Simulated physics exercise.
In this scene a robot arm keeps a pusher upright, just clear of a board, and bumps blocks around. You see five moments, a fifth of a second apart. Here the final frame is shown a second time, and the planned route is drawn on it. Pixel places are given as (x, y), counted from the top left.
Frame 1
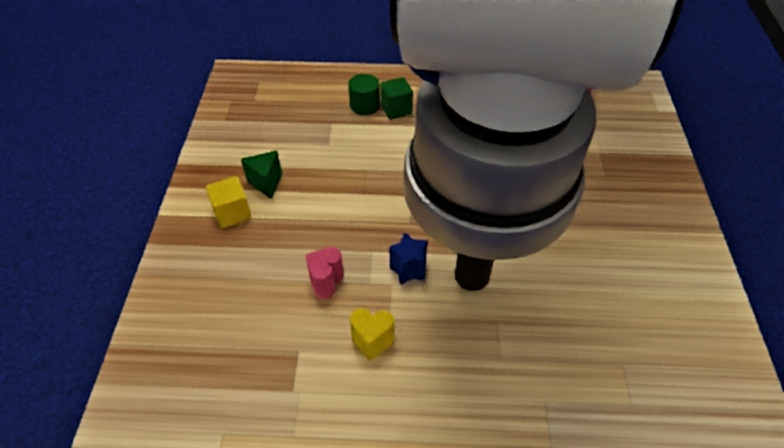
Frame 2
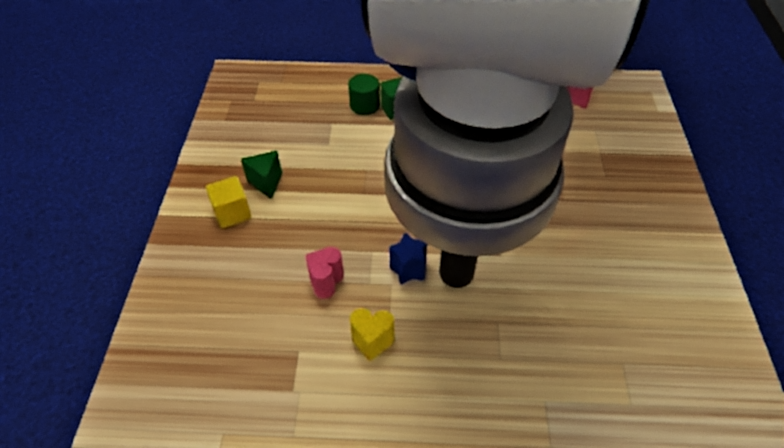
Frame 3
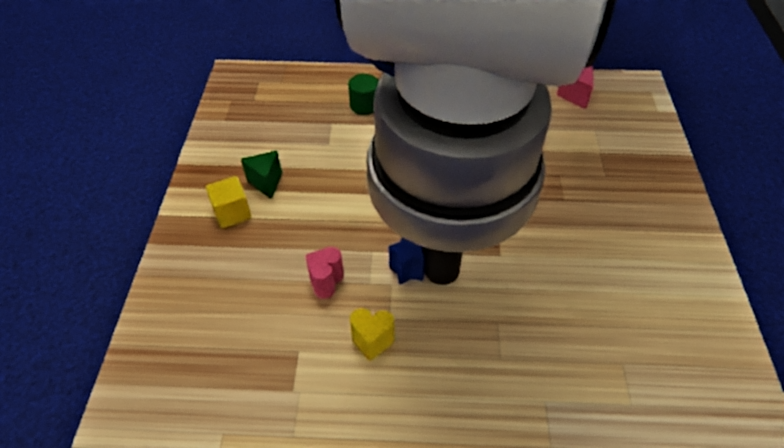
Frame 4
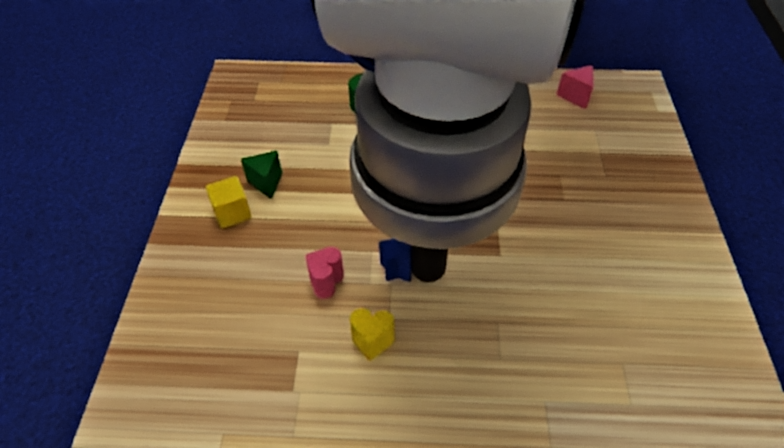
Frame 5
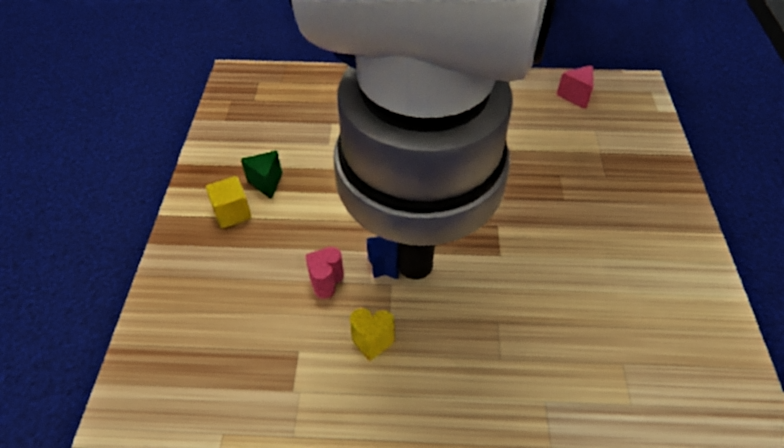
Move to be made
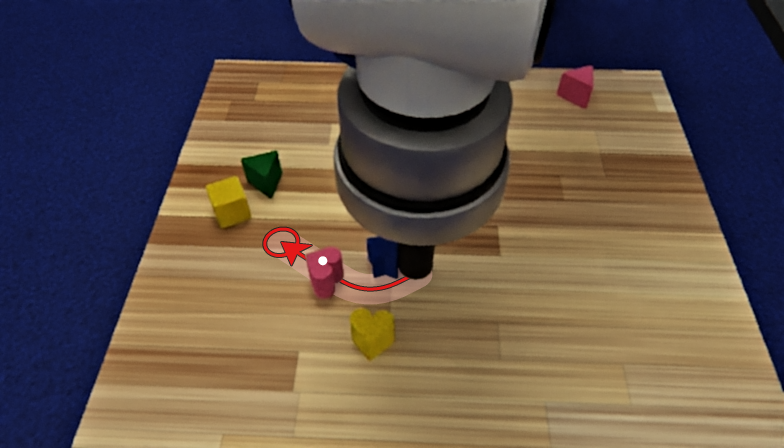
The clip opens with a robotic arm's dark pusher just right of a blue star block on a wooden board, with heart-shaped and other colourful blocks around it. The arm moves left to the star, then nudges it a short way toward the pink heart, while the other blocks stay still.
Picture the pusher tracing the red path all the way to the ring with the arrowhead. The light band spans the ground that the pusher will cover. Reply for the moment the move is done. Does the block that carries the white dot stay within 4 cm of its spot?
No - that is not the case.
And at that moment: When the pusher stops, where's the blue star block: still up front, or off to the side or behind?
Beside or behind, I predict.
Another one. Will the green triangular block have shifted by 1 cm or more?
My answer is no.
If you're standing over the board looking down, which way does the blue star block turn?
Viewed from above: Clockwise.
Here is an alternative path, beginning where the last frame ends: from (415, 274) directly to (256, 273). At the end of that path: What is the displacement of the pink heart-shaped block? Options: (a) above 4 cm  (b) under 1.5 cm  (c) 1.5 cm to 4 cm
Option a.
The line goes from (415, 274) through (365, 289) and (320, 267) to (281, 242); the dot is on the pink heart-shaped block.
What follows on the original path. One third of the way, pusher (364, 281); blue star block (361, 242), turned 65° clockwise.
Two thirds of the way, pusher (317, 258); pink heart-shaped block (285, 251), turned 35° anticlockwise; blue star block (351, 234), turned 115° clockwise.
At the end, pusher (279, 234); green triangular block unmoved; pink heart-shaped block (264, 246), turned 90° anticlockwise; yellow heart-shaped block unmoved; blue star block (351, 234), turned 115° clockwise.
